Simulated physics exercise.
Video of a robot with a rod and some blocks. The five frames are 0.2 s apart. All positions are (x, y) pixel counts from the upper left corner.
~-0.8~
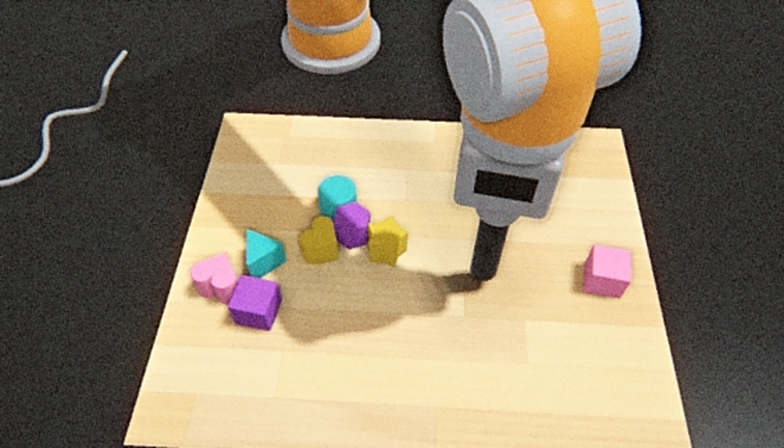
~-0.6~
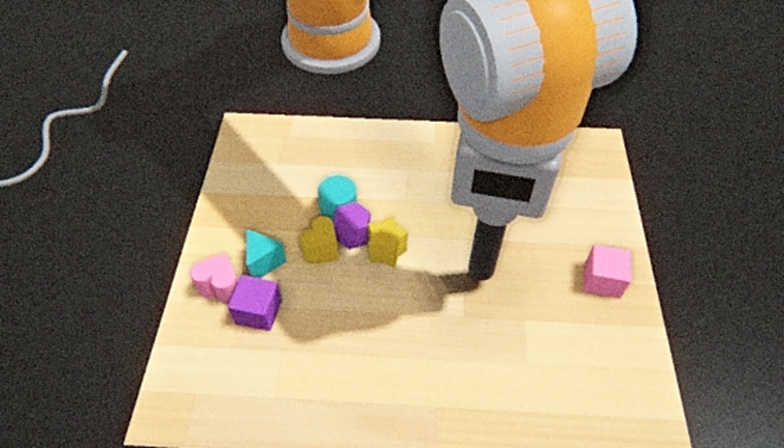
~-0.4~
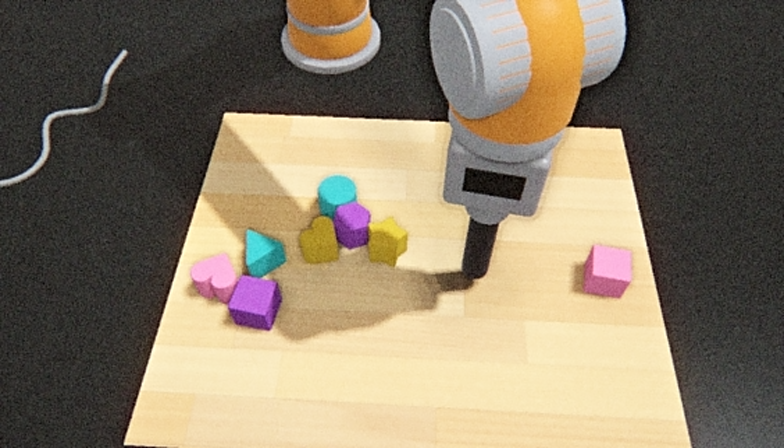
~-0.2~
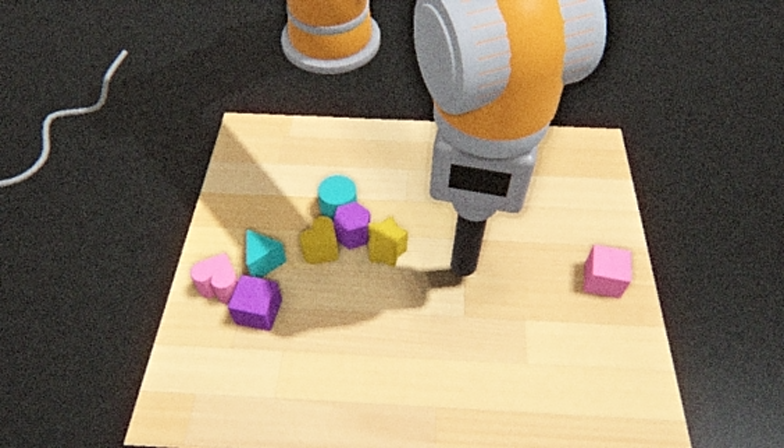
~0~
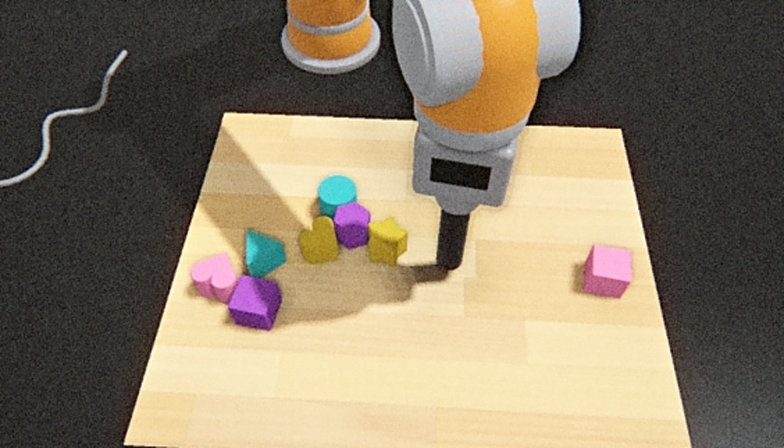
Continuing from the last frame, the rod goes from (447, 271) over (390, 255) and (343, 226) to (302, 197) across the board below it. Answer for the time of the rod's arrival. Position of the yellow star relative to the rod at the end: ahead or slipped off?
In front, I predict.
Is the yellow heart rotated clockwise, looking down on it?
No.
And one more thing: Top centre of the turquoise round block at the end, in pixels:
I'd guess (293, 138).
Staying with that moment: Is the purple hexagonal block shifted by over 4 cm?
Answer: Yes.
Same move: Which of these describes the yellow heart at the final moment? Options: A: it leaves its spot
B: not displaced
That would be A.
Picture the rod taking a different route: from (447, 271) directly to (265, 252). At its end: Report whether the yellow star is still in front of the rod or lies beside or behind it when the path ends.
My answer is that the yellow star has slipped off.
What follows on the original path. One third of the way, rod (389, 243); yellow heart (311, 232), turned 30° anticlockwise; turquoise round block (329, 181); purple hexagonal block (332, 210); yellow star (365, 224).
Two thirds of the way, rod (341, 213); yellow heart (308, 233), turned 45° anticlockwise; turquoise round block (315, 166); purple hexagonal block (286, 196), turned 55° anticlockwise; yellow star (319, 193).
At the end, rod (299, 184); yellow heart (308, 233), turned 45° anticlockwise; turquoise round block (293, 138); purple hexagonal block (253, 189), turned 115° anticlockwise; yellow star (278, 166).
